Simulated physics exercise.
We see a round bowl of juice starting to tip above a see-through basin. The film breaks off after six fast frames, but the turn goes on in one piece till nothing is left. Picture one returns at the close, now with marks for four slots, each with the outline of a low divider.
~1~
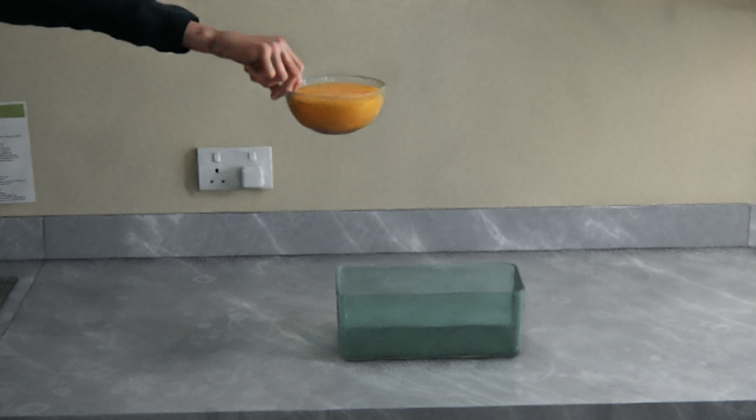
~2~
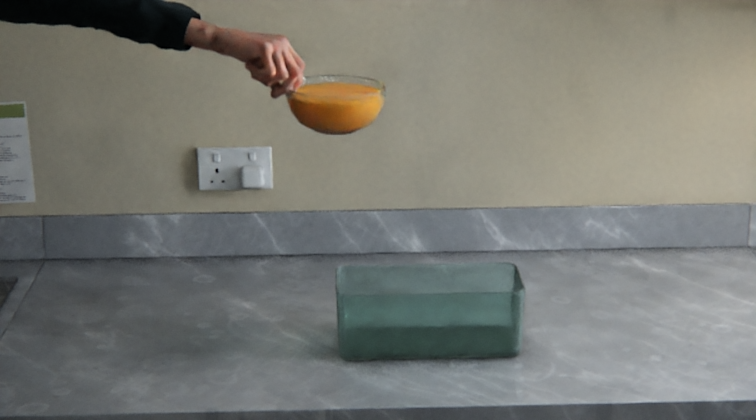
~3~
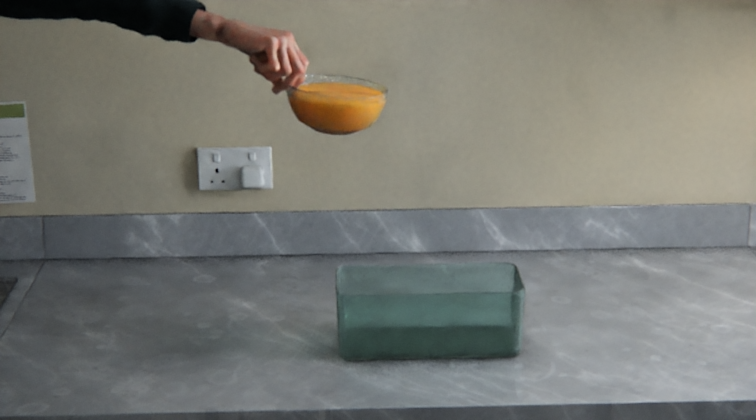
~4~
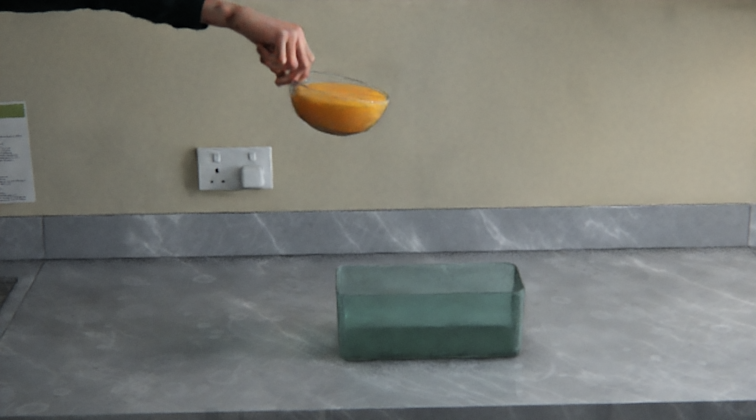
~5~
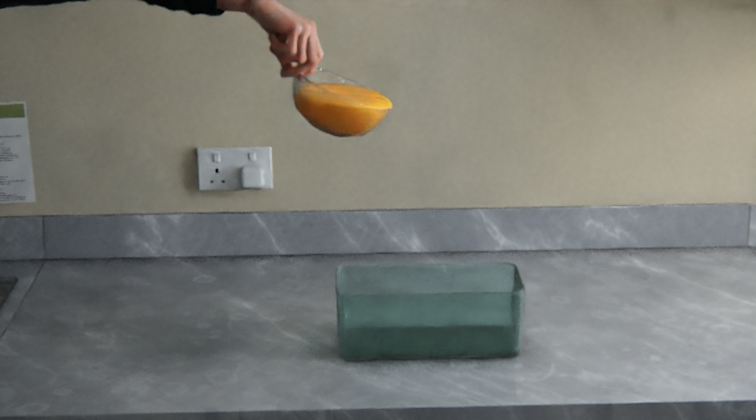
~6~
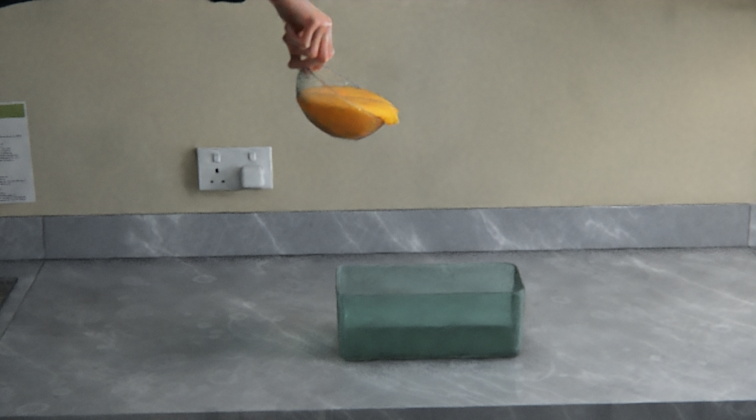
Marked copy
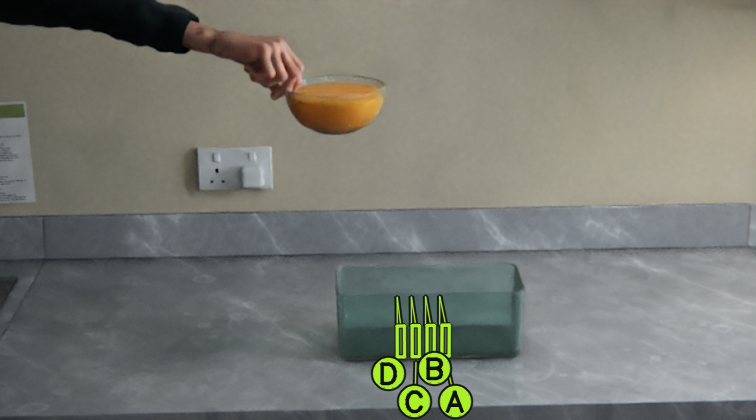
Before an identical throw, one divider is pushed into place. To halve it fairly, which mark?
A.
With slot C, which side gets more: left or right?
The right one.
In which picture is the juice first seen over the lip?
Picture 5.
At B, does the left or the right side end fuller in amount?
The right one.
On the marked copy, A at (445, 361); B at (430, 361); C at (416, 361); D at (401, 362).
For slot A, about 49 % ends left of the wall and 44 % right of it; 6 % is lost outside.
For slot B, about 29 % ends left of the wall and 65 % right of it; 5 % is lost outside.
For slot C, about 16 % ends left of the wall and 79 % right of it; 5 % is lost outside.
For slot D, about 11 % ends left of the wall and 83 % right of it; 6 % is lost outside.
